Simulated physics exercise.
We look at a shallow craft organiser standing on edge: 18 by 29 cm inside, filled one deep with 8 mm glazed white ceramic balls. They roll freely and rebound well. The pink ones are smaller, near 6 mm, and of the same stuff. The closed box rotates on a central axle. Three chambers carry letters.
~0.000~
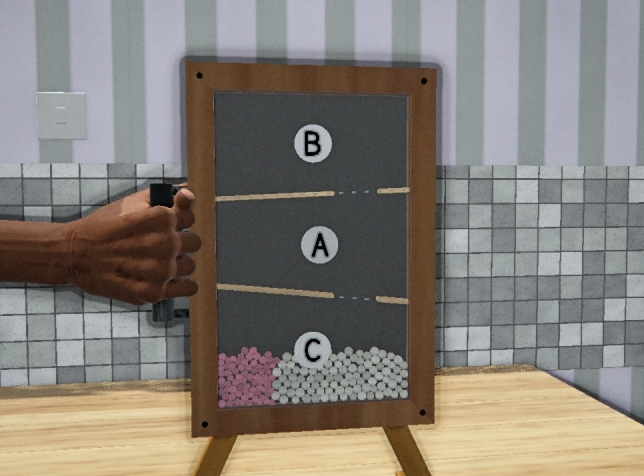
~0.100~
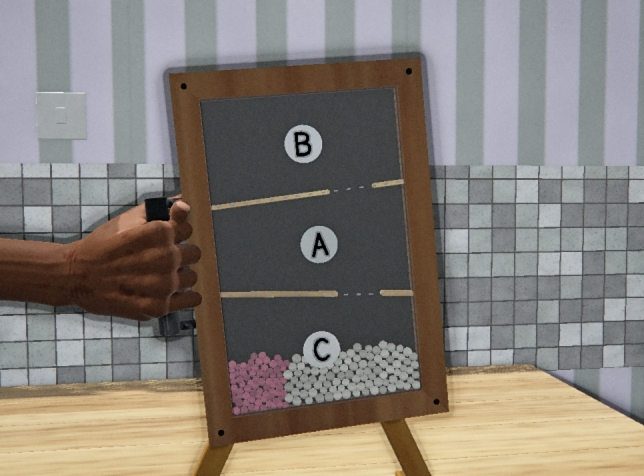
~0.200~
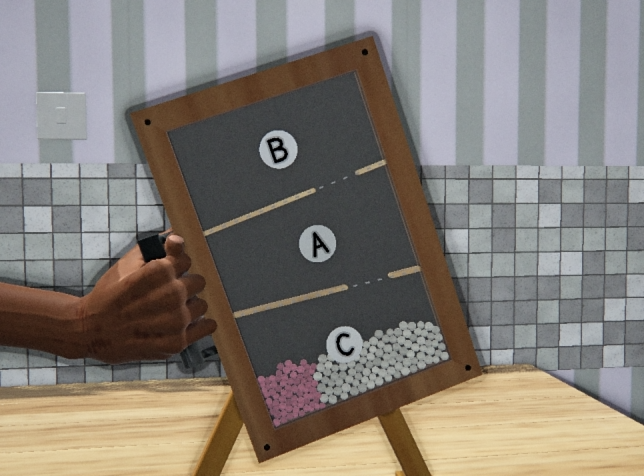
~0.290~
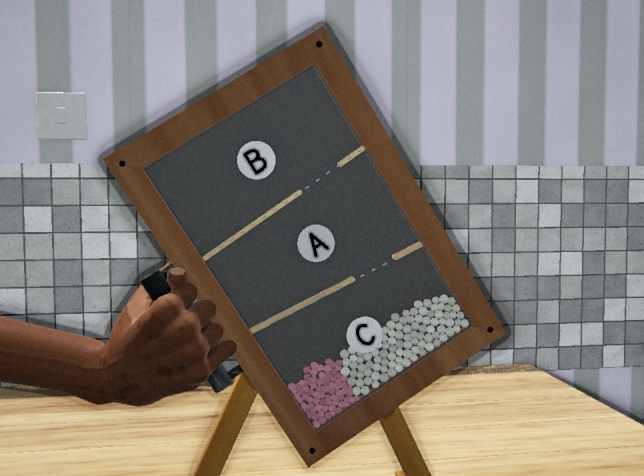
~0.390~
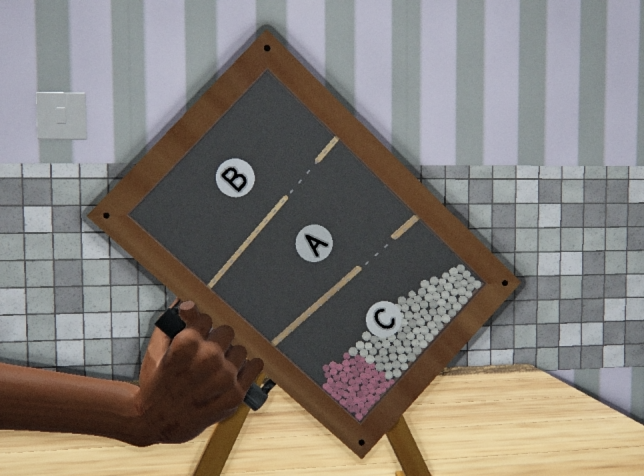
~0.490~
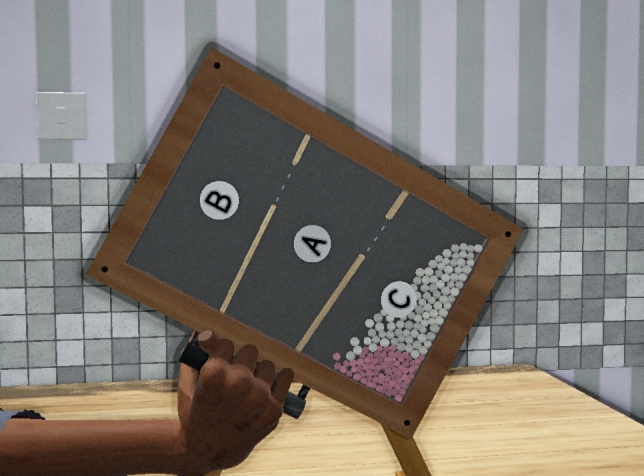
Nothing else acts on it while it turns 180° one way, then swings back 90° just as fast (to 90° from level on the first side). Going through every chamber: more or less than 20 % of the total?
Chamber A less, chamber B more, chamber C more than 20 %.
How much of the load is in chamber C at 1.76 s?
Roughly 65 per cent.
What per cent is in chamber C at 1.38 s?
Roughly 90 per cent.
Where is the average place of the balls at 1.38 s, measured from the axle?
Some 3 cm right and 7 cm above.
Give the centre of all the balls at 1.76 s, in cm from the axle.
Some 4 cm right and 2 cm below.
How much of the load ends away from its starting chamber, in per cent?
Some 35 per cent.
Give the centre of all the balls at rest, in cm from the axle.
Some 3 cm right and 7 cm below.
By 1.38 s, it stands 180° anticlockwise; the balls' middle is 3 cm right of and 7 cm above the centre; A 10 %, C 90 %.
By 1.76 s, it stands 135° anticlockwise; the balls' middle is 4 cm right of and 2 cm below the centre; A 10 %, B 25 %, C 65 %.
By 2.14 s, it stands 90° anticlockwise; the balls' middle is 2 cm right of and 7 cm below the centre; A 10 %, B 25 %, C 65 %.
All still by 3.0 s, it stands 90° anticlockwise; A 10 %, B 25 %, C 65 %.
